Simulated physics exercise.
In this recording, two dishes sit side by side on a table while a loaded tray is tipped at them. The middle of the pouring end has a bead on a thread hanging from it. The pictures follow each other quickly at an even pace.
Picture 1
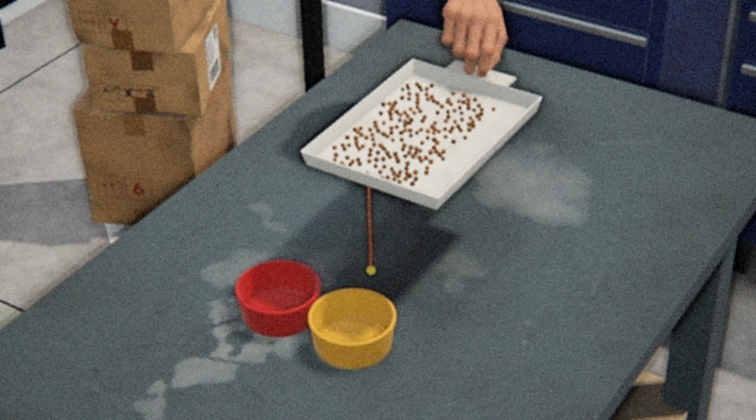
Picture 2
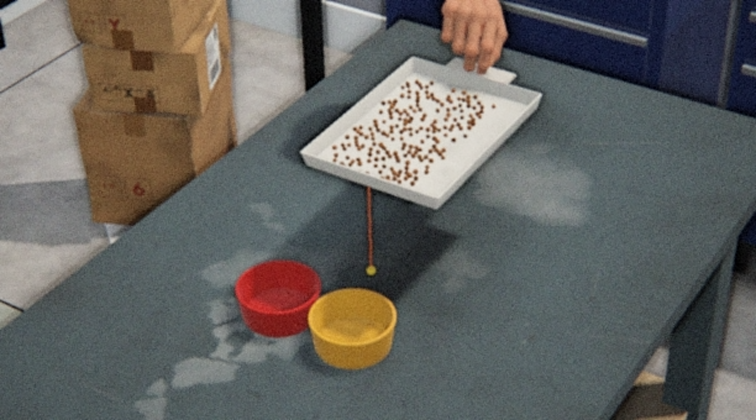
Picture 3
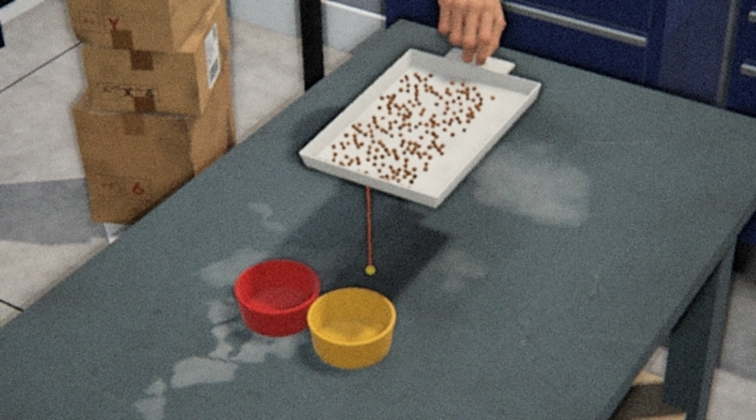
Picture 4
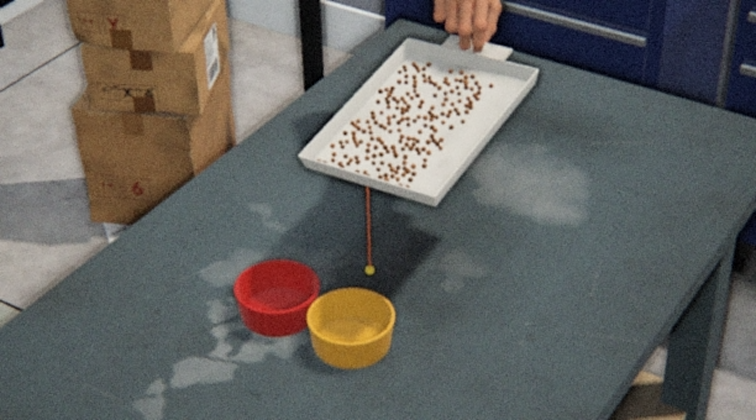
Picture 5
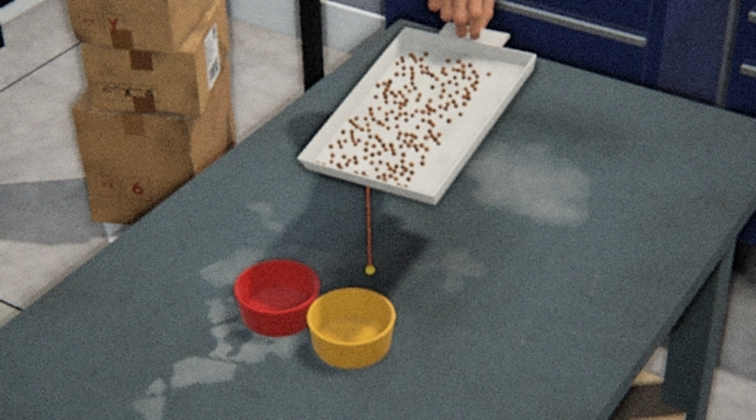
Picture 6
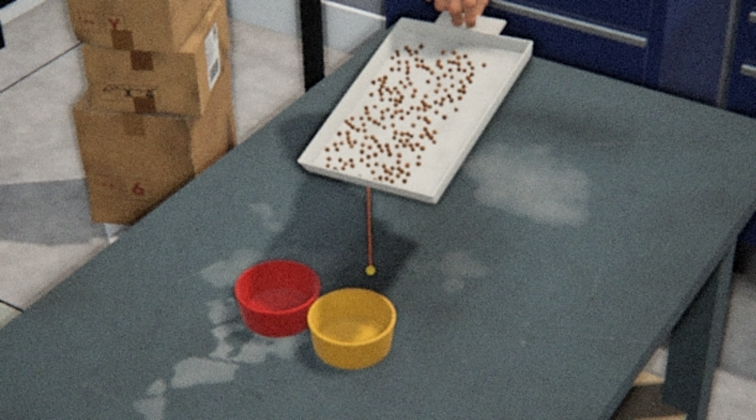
A hand grips the far end of a white tray above a grey-green table, seen from above at an angle in a room with stacked cardboard boxes and blue cabinets. The tray holds small brown balls, a yellow bead hangs beneath its near end, and red and yellow bowls sit side by side, red leftmost. The hand steadily raises the far end, tilting the tray toward its near left corner.
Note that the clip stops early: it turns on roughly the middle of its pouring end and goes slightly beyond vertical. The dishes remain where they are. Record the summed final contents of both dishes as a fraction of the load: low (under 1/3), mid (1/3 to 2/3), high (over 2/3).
Recorded: Mid.
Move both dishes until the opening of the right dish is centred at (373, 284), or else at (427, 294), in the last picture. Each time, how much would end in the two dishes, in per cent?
It comes to near 70 per cent the first time and near 20 per cent the second time.
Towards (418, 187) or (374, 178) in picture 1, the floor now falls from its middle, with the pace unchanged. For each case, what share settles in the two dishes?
Lab note: Try 1 = 0 %, try 2 = 80 %.
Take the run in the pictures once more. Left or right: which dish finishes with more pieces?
Observed: The left-side one.
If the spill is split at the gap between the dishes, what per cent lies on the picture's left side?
That comes to about 40 per cent of the pieces.
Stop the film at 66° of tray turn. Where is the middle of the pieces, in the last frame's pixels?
In the last view, the load is centred close to (328, 171).
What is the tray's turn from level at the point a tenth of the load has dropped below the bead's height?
Approx. 70° from level.
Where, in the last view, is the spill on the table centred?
Near (340, 279).
Shortly afterwards, tray tipped steeply; the bulk on the tray; a little in the left dish; only a few outside both; a little in the air.
Next, tray tipped past a quarter turn; a little on the tray; near a quarter in the left dish; near a quarter outside both; near a third in the air.
Some moments later, tray tipped past a quarter turn; only a few in the right dish; near half in the left dish; near half outside both.
In the end, tray tipped past a quarter turn; only a few in the right dish; near half in the left dish; near half outside both.
